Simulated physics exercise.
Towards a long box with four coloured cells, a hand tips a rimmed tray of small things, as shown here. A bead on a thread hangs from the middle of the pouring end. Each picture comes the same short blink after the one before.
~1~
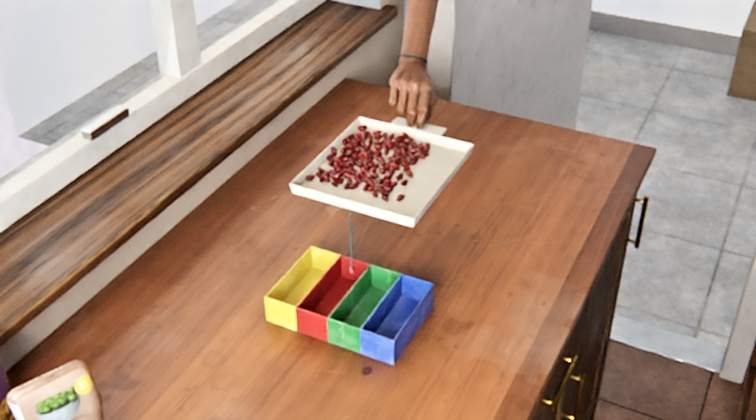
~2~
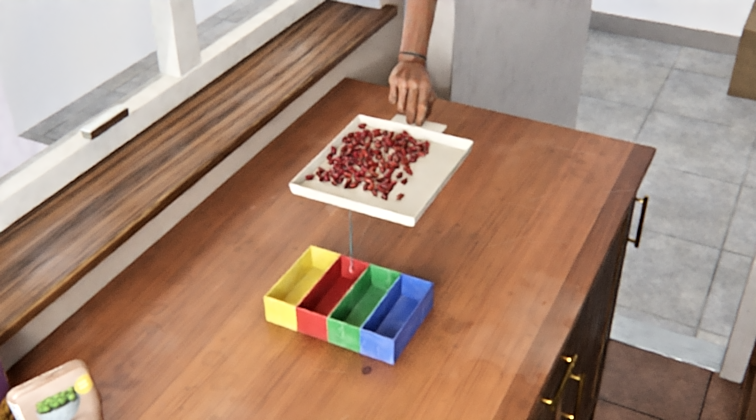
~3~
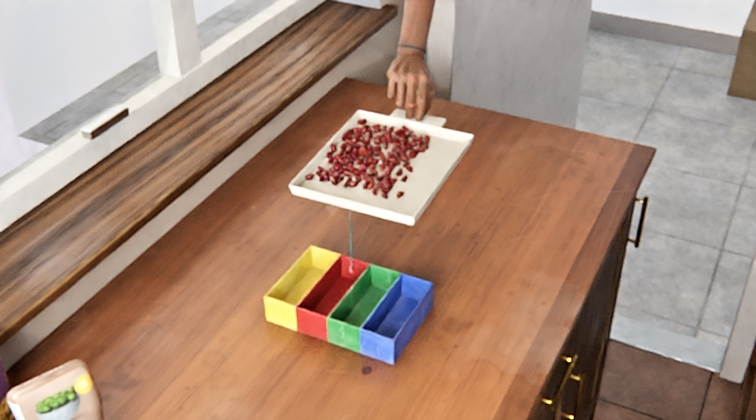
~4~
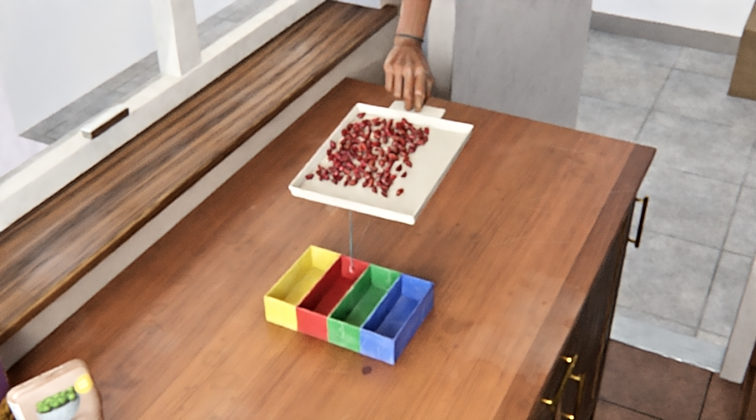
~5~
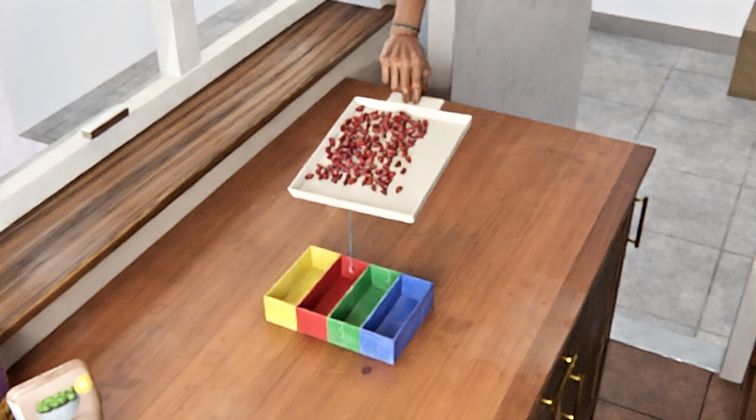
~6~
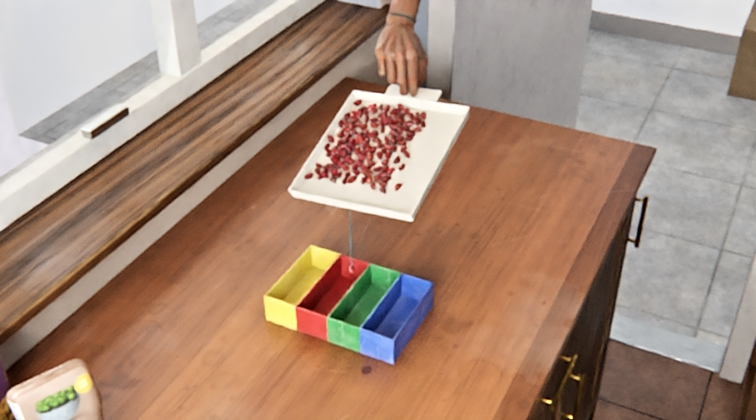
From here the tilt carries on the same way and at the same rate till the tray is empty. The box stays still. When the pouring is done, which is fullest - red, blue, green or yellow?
Fullest: The yellow cell.
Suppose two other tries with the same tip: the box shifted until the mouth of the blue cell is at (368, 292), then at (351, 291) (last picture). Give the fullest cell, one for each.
Case 1 - the cell in red; case 2 - that red cell.
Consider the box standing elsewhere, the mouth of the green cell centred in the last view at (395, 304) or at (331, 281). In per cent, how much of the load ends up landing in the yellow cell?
Trial 1 around 30 percent, trial 2 around 10 percent.
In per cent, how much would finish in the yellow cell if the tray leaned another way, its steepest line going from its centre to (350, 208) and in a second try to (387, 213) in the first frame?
Somewhere close to 30 % the first time, 0 % the second.
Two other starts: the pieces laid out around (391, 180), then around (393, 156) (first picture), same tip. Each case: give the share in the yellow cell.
First case around 40 %, second case around 50 %.
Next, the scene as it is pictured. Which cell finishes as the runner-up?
Second place goes to the red cell.
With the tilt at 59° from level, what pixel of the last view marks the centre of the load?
The load is centred near (331, 162).
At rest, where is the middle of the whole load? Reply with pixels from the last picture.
Centre at rest, last view: Approx. (303, 304).
Just after the last frame, tray tipped steeply; every one on the tray.
A moment on, tray tipped right over; almost all on the tray; just a few in the red cell; just a few in the yellow cell; about a tenth falling or outside the box.
Further on, tray tipped past a quarter turn; roughly half in the yellow cell; roughly a quarter in the red cell; about a tenth in the green cell; roughly a quarter falling or outside the box.
When it is over, tray tipped past a quarter turn; roughly half in the yellow cell; roughly a quarter in the red cell; about a tenth in the green cell; not one in the blue cell; roughly a quarter outside the box.
